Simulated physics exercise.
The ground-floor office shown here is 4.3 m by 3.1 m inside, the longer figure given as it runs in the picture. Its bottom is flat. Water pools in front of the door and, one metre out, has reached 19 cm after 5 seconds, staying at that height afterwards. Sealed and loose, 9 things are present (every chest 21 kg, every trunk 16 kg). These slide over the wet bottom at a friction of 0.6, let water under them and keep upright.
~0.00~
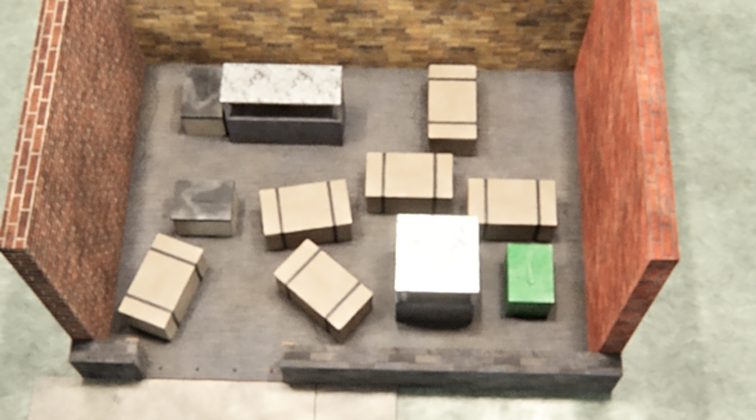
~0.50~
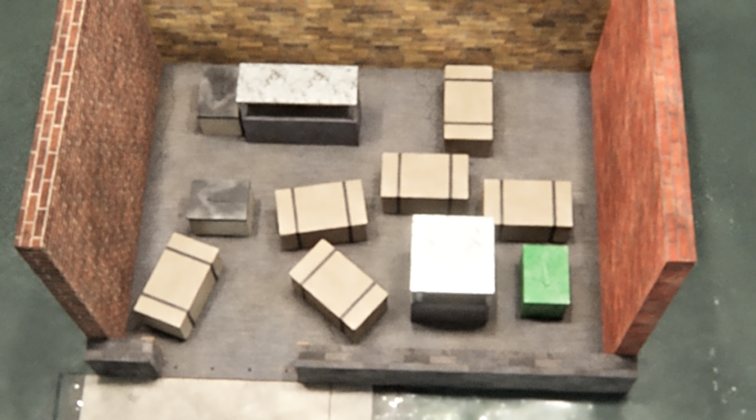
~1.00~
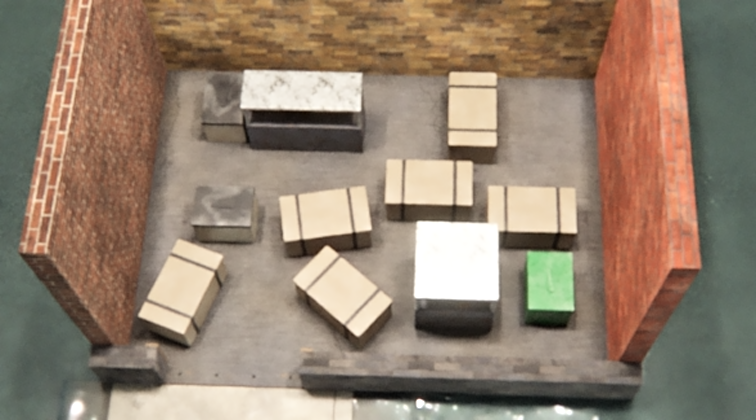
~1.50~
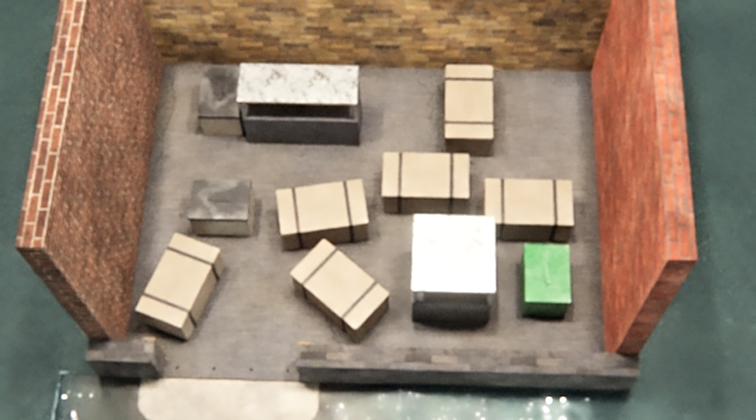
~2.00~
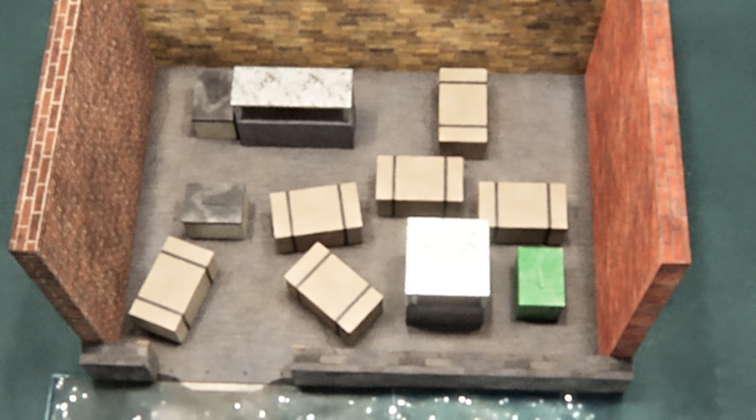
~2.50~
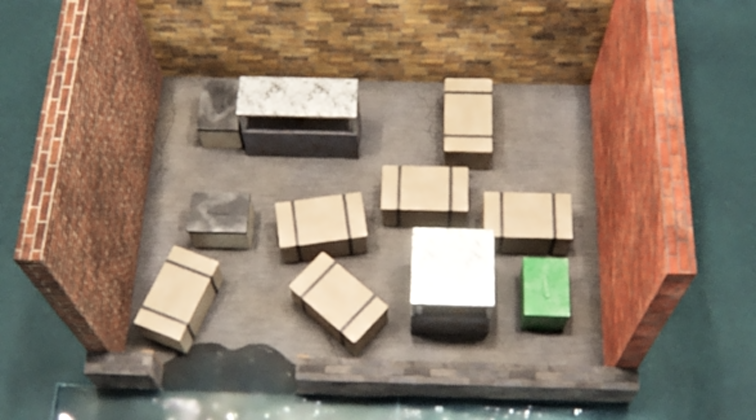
Water spreading around a brick-walled room of strapped tan boxes and a green chest, then darkening the floor at the doorway.
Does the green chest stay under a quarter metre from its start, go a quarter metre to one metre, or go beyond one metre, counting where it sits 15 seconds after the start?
Distance covered: Moderate.
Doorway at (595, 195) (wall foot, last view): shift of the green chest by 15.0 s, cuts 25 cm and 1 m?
Outcome: The green chest barely moves.
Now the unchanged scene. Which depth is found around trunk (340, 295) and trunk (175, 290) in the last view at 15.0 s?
Around 9 cm and 15 cm.
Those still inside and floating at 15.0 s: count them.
9 at that moment.
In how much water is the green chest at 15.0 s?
15 cm or so.
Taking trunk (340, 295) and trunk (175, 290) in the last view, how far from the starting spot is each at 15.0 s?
In turn: 40 cm, 200 cm.
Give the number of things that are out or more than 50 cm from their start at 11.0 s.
That would be 6.
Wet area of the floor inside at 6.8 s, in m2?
Close to 7.5 m2, I'd say.
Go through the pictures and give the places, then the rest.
The first picture shows the green chest at (531, 273), on the bottom; 0.0 m2 under water; 0 of 9 have shifted.
The second picture shows the green chest at (546, 274), on the bottom; 0.0 m2 under water; 0 of 9 have shifted.
The third picture shows the green chest at (551, 281), on the bottom; water covers 0.0 m2; 0 of 9 have shifted.
The fourth picture shows the green chest at (547, 273), on the bottom; water covers 0.0 m2; 0 of 9 have shifted.
The fifth picture shows the green chest at (541, 276) rests on the ground; water covers 0.0 m2; 0 of 9 have shifted.
The sixth picture shows the green chest at (546, 286) rests on the ground; 0.2 m2 under water; 0 of 9 have shifted.
After 3.5 s the green chest is near (546, 286), 0.0 m from its start, aground; 0 afloat.
After 6.8 s the green chest is near (546, 286), 0.0 m from its start, aground; 2 afloat.
After 11.0 s the green chest is near (546, 286), 0.0 m from its start, aground; 7 afloat.
After 15.0 s the green chest is near (525, 334), 0.5 m from its start, afloat; 9 afloat.
